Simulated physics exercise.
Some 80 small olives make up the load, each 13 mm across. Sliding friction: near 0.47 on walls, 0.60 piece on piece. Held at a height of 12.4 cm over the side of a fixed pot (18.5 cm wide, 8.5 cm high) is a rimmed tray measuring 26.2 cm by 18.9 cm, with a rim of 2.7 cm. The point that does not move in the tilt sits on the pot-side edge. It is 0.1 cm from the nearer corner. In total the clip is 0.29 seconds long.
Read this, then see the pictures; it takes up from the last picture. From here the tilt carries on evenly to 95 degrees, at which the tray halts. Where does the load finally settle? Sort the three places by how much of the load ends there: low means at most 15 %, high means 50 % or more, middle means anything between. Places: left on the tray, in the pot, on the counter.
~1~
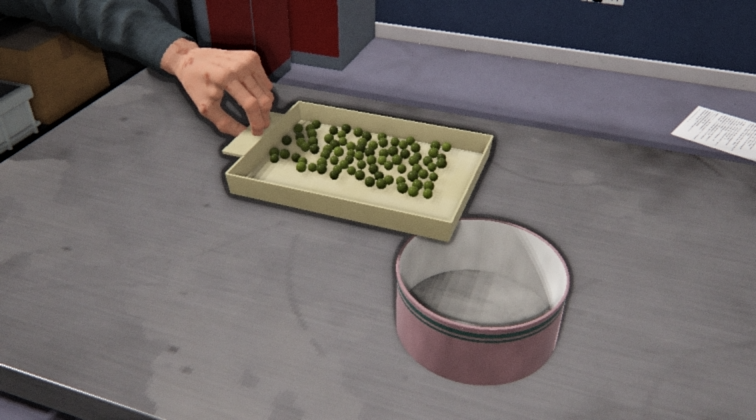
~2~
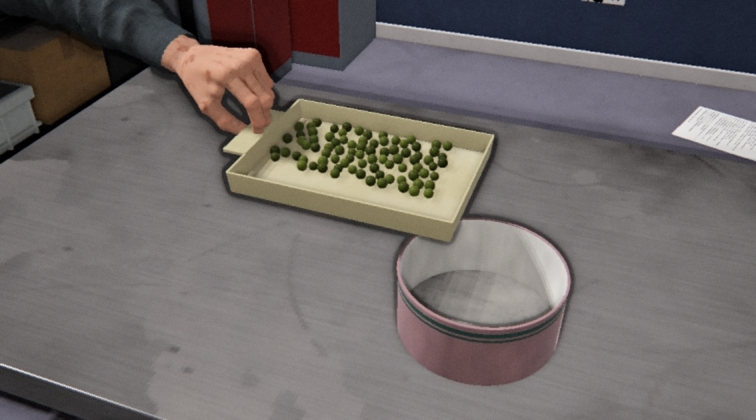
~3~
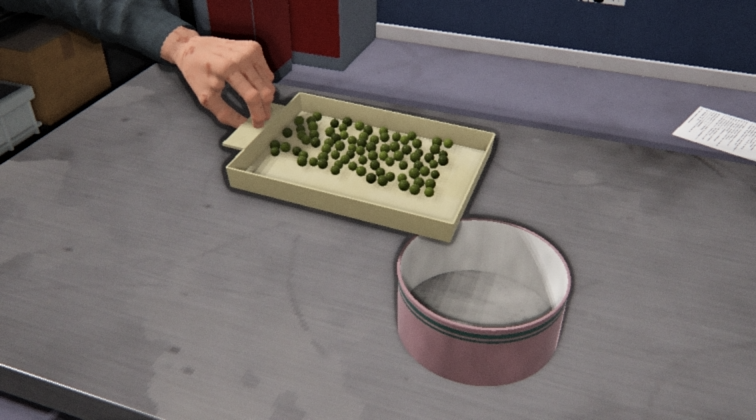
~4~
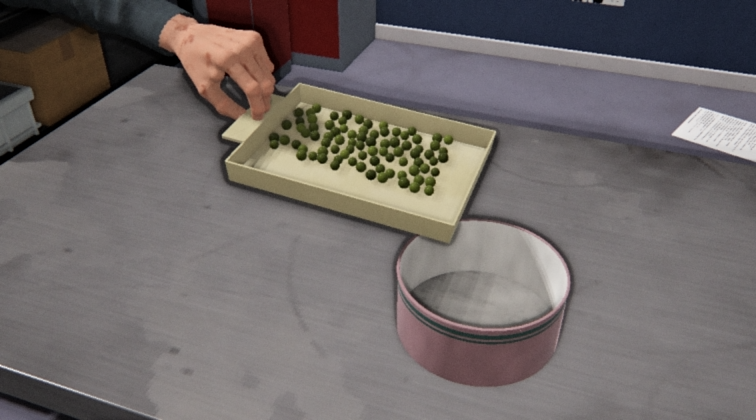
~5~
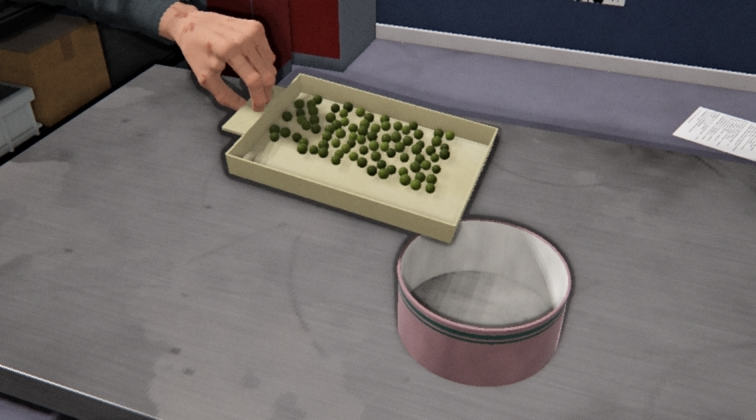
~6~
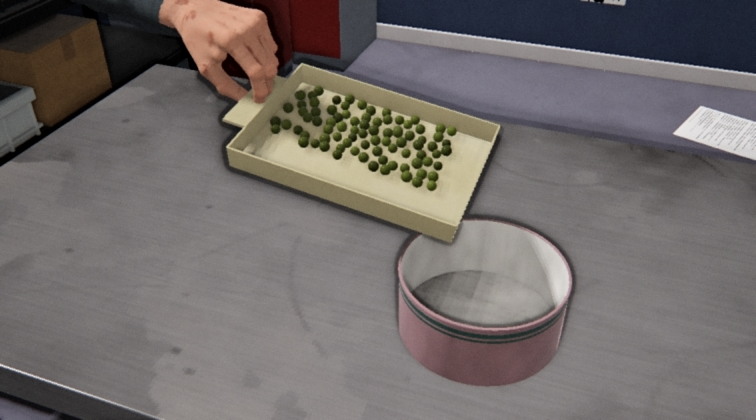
Tray - low, pot - high, counter - low.
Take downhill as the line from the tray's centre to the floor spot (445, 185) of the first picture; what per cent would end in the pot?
Something like 45 per cent of the pieces.
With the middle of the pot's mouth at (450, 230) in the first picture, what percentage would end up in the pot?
I'd put it at around 0 per cent.
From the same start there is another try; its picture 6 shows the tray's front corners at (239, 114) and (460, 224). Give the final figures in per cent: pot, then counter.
In the pot: 45 per cent; on the counter: 55 per cent.
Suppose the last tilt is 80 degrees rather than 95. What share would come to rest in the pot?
Estimate: Roughly 5 percent.
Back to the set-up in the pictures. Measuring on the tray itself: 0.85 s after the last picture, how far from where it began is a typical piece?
Around 11 centimetres.
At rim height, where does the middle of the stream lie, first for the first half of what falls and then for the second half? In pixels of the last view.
I'd mark about (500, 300) for the first half, then (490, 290) for the second.
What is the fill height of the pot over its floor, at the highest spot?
Some 2.5 cm up.
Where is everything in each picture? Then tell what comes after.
Tray tilt 0 degrees, front corners at (228, 173) and (450, 221); middle of the pieces at (359, 156); pot at (482, 268), in the first picture.
Tray tilt 1 degrees, front corners at (229, 171) and (451, 221); middle of the pieces at (360, 155), in the second picture.
Tray tilt 3 degrees, front corners at (229, 167) and (452, 222); middle of the pieces at (360, 151), in the third picture.
Tray tilt 5 degrees, front corners at (228, 160) and (452, 223), lowest corner right front; middle of the pieces at (360, 146), in the fourth picture.
Tray tilt 8 degrees, front corners at (229, 154) and (453, 224), lowest corner right front; middle of the pieces at (361, 140), in the fifth picture.
Tray tilt 11 degrees, front corners at (230, 147) and (455, 224), lowest corner right front; middle of the pieces at (363, 134); pot at (484, 269), in the sixth picture.
Then, 0.85 s after the last picture, tilt 50 degrees; the tray holds 100 %, the pot 0 %.
Then, 1.41 s after the last picture, tilt 76 degrees; the tray holds 100 %, the pot 0 %.
Then, 2.03 s after the last picture, tilt 95 degrees; the tray holds 50 %, the pot 35 %.
In the end, tray 5 %, pot 95 %, counter 0 %.
